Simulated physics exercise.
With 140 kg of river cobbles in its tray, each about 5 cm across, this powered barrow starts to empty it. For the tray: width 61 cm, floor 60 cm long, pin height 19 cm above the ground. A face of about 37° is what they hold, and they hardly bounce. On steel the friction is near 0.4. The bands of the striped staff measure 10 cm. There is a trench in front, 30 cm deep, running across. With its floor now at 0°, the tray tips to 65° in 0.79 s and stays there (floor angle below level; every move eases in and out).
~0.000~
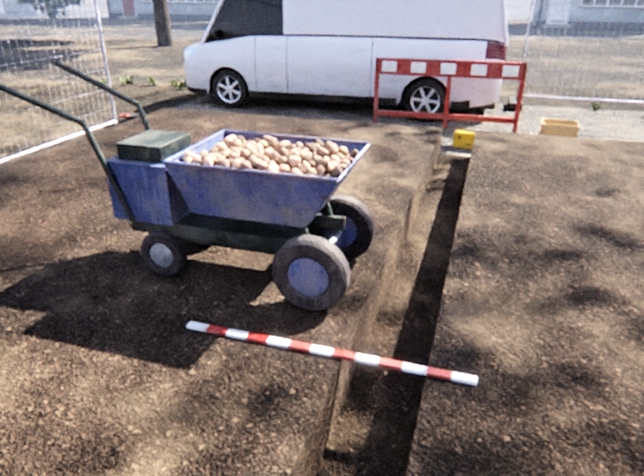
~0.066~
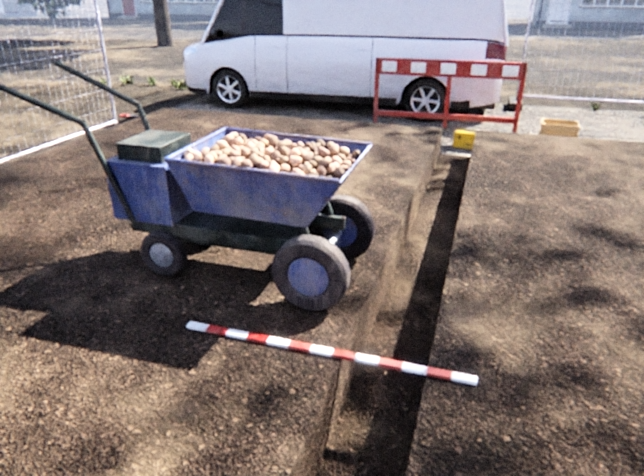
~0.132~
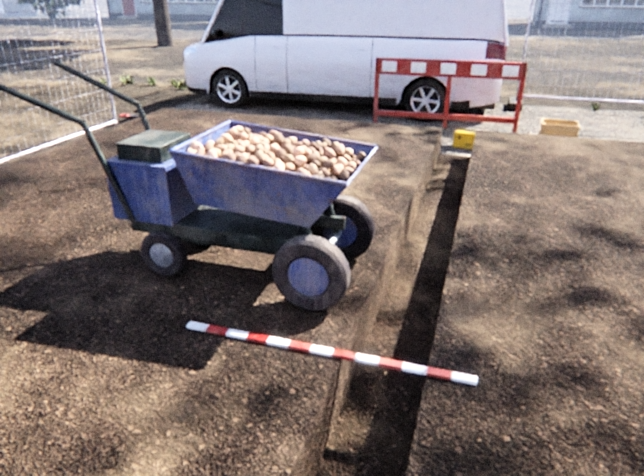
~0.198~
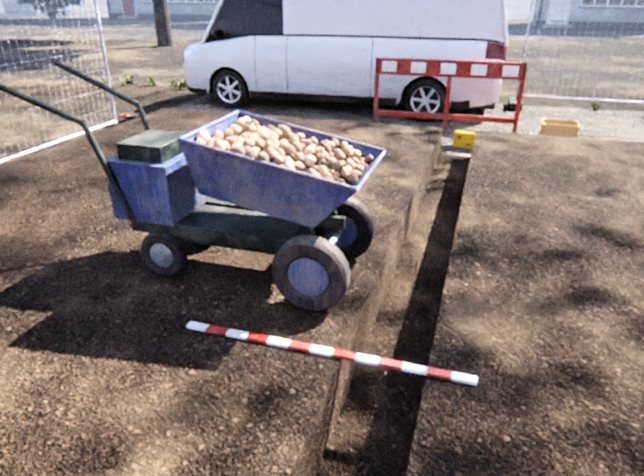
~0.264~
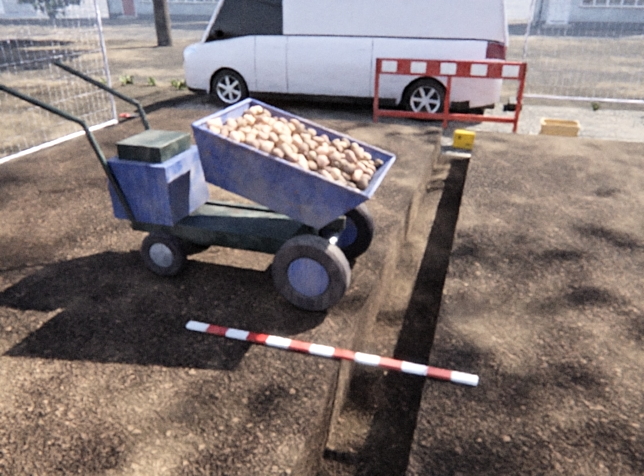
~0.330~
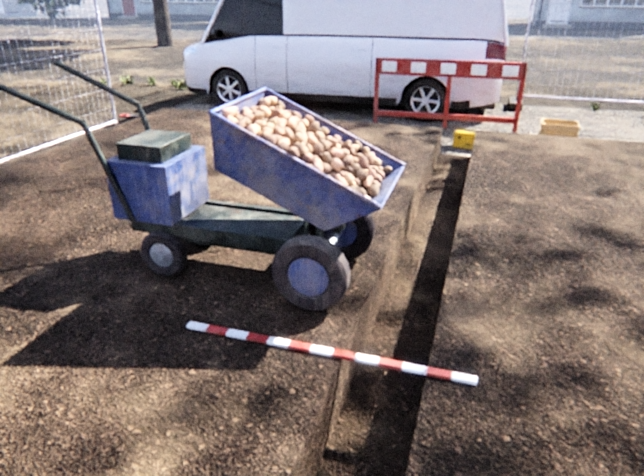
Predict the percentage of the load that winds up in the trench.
My prediction is about 27 per cent.
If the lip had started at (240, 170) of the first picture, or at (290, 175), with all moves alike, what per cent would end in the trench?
Roughly 65 per cent, then 60 per cent.
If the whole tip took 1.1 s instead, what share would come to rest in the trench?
Roughly 30% would finish there.
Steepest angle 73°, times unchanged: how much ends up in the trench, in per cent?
Then close to 30 per cent.
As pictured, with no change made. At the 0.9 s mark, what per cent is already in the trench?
Around 5 per cent of it.
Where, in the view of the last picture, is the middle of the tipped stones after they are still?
Middle at around (477, 301), I'd say.
After 0.6 s the floor is at 55°; 100 % in the tray; the foremost stones are at (411, 221).
After 0.9 s the floor is at 65°; 76 % in the tray, 4 % in the trench, 20 % past the trench; the foremost stones are at (494, 295).
After 1.2 s the floor is at 65°; 39 % in the tray, 5 % in the trench, 57 % past the trench; the foremost stones are at (640, 320).
After 3.2 s the floor is at 65°; 16 % in the tray, 27 % in the trench, 58 % past the trench; the foremost stones are past the picture's edge.
